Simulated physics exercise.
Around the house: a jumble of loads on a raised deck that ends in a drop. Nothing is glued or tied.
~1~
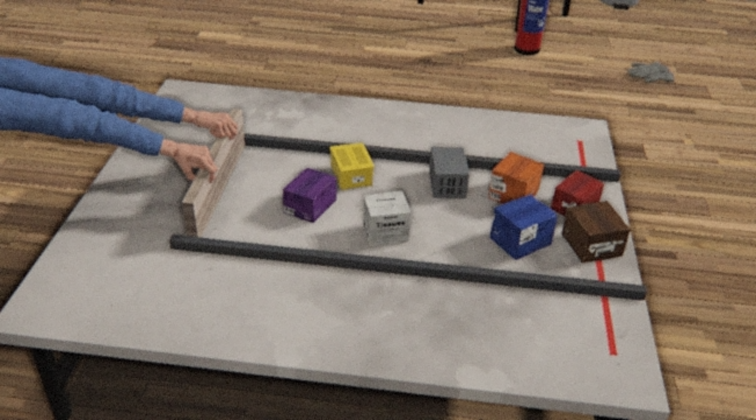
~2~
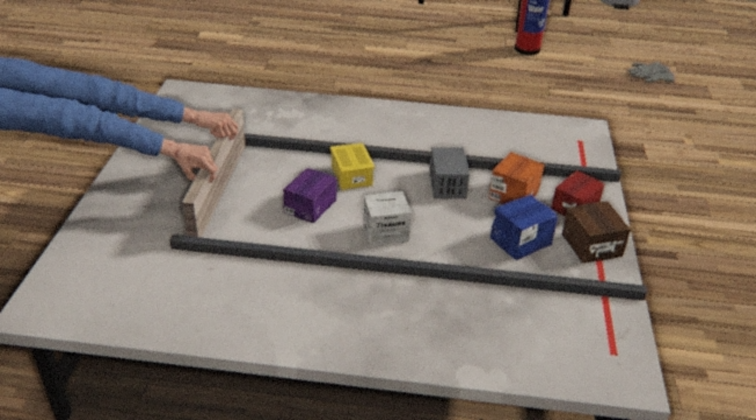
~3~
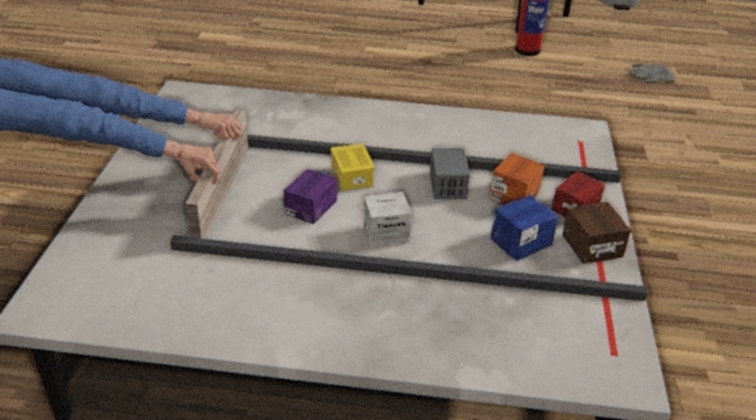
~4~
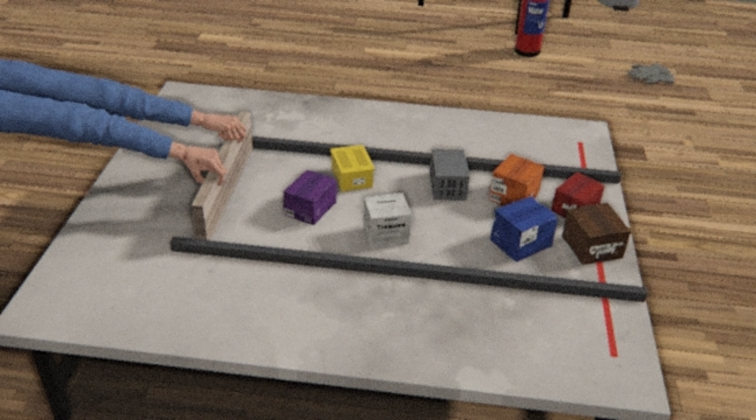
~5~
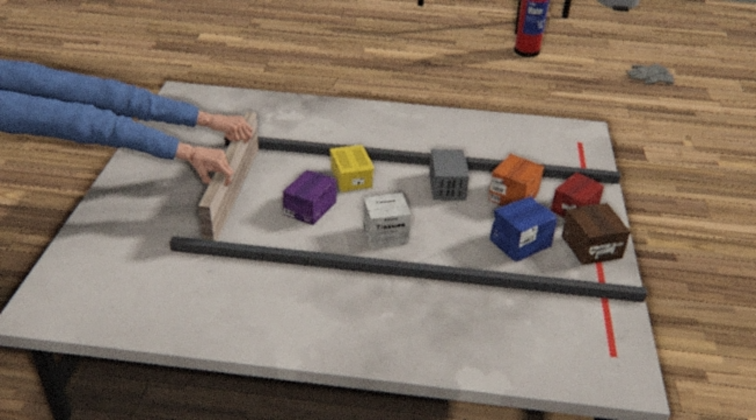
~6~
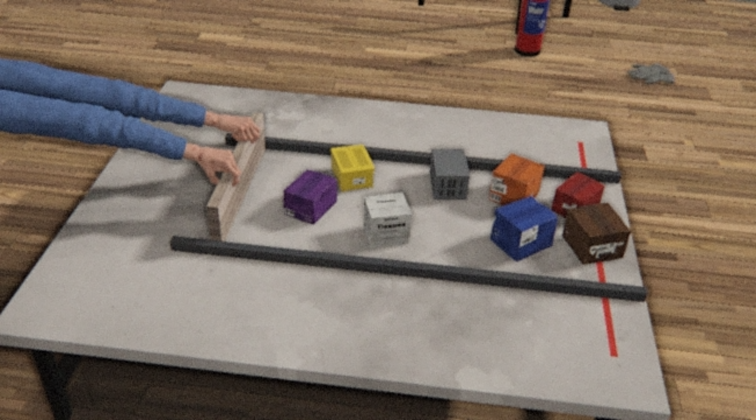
Two hands sliding a wooden plank slowly rightward between dark rails on a table, with eight colourful boxes sitting still.
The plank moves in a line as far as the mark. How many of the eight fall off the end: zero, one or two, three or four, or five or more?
In the end the number that fall off is five or more.
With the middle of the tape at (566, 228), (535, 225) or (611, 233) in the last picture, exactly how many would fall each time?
Try by try, 3, 2 and 5.
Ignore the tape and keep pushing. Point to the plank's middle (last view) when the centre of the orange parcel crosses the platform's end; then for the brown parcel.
About (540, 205), and (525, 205) for the other.
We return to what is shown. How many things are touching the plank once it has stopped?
3 of them.
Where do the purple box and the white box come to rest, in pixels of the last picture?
First (615, 222), then (627, 265).
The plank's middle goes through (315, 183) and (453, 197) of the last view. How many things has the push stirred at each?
First 1, then 6.
Early on, none off yet; brown parcel at rest near (596, 233); red parcel at rest near (578, 198); blue parcel at rest near (524, 228).
A while later, none off yet; brown parcel at rest near (596, 233); red parcel travelled a little near (599, 201); blue parcel travelled a little near (536, 228).
Finally, the number that fall off is five or more; lost, grey crate, orange parcel, blue parcel, red parcel and brown parcel.
